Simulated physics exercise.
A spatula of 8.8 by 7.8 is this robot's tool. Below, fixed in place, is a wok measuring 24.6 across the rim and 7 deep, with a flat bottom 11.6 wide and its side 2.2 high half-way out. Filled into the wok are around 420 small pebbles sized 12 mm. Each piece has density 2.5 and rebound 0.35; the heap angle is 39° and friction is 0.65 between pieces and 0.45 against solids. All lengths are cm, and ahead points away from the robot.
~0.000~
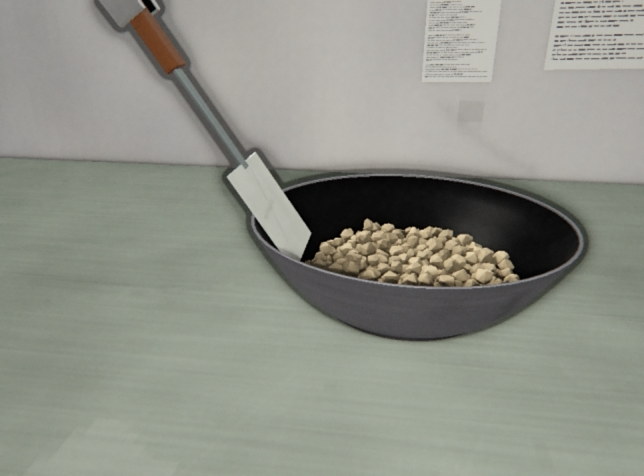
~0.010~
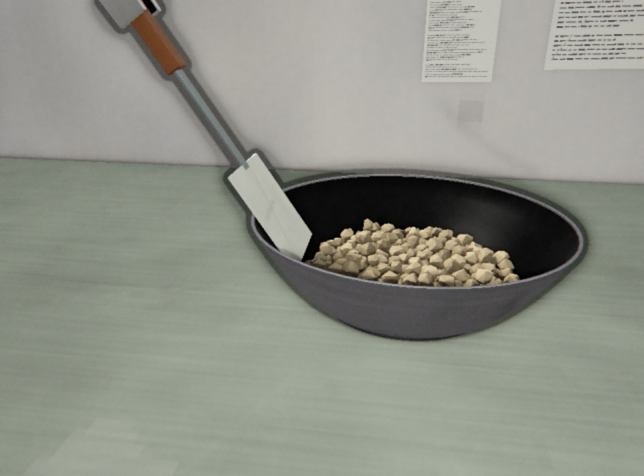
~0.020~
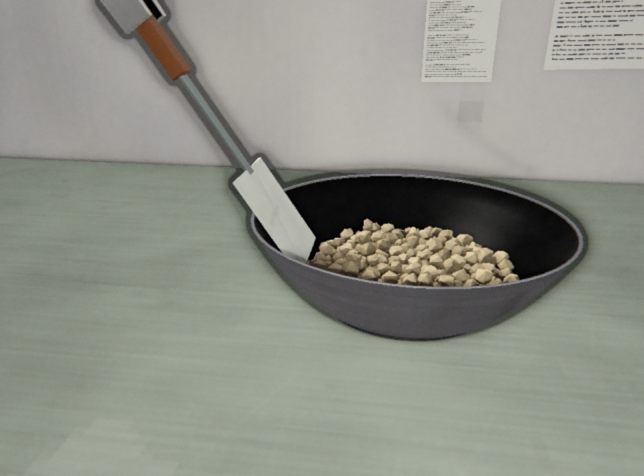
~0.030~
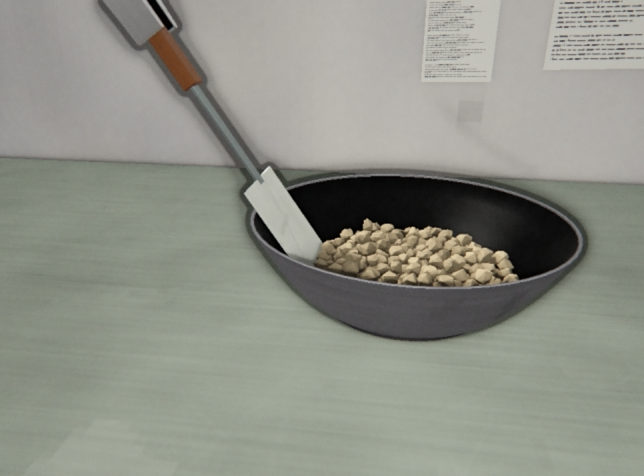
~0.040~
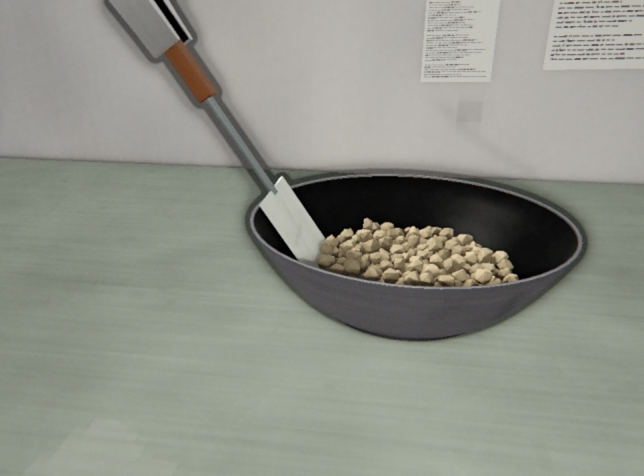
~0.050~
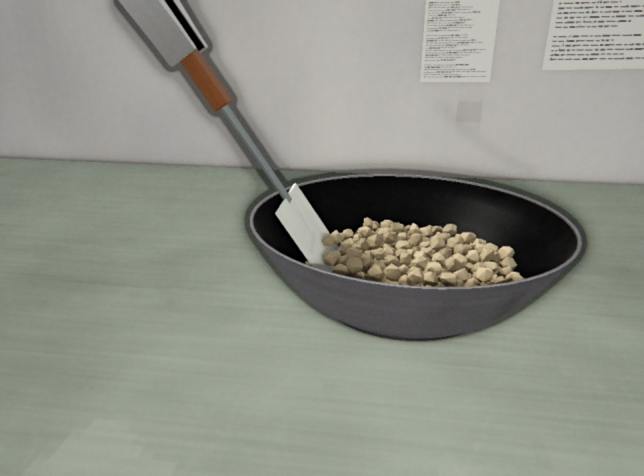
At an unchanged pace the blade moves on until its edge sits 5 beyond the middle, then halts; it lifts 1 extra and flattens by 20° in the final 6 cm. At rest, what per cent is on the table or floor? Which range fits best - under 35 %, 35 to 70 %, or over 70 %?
The range that fits: Under 35 %.
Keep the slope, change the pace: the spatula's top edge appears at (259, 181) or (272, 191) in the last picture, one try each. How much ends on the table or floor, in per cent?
Estimates: About 5 %, about 5 %.
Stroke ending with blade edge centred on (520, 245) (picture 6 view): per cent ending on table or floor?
Some 55 per cent.
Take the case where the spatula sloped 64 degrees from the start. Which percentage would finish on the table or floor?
10 %.
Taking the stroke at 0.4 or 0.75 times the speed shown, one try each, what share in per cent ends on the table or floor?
Near 5 and near 5 percent respectively.
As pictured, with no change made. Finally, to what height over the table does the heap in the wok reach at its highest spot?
Height at the end: Around 8.5 cm.
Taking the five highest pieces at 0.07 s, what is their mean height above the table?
Height: Approx. 6 cm.
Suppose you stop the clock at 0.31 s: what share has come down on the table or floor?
I'd put it at around 5 per cent.
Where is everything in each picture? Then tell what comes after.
Spatula top edge at (242, 163), sloping 56°; upper third of the load around (412, 261), from x 310 to 515, top at y 225; 421 in the wok, in the first frame.
Spatula top edge at (243, 164), sloping 56°; upper third of the load around (412, 261), from x 310 to 515, top at y 225, in the second frame.
Spatula top edge at (248, 169), sloping 56°; upper third of the load around (412, 261), from x 310 to 515, top at y 225, in the third frame.
Spatula top edge at (258, 179), sloping 56°; upper third of the load around (412, 261), from x 310 to 515, top at y 225, in the fourth frame.
Spatula top edge at (272, 189), sloping 56°; upper third of the load around (407, 260), from x 310 to 515, top at y 225, in the fifth frame.
Spatula top edge at (286, 197), sloping 56°; upper third of the load around (410, 256), from x 310 to 520, top at y 225; 421 in the wok, in the sixth frame.
After 0.07 s, sloping 55°, highest piece 7 above the table; 421 in the wok.
After 0.10 s, sloping 49°, highest piece 10 above the table; 420 in the wok, 1 on the blade or in flight.
After 0.31 s, sloping 36°, highest piece 20 above the table; 393 in the wok, 20 on the table or floor, 8 on the blade or in flight.
After 1.36 s, sloping 36°, highest piece 8 above the table; 393 in the wok, 28 on the table or floor.
At rest, 393 in the wok, 28 on the table or floor. That is 7 % on the table or floor.
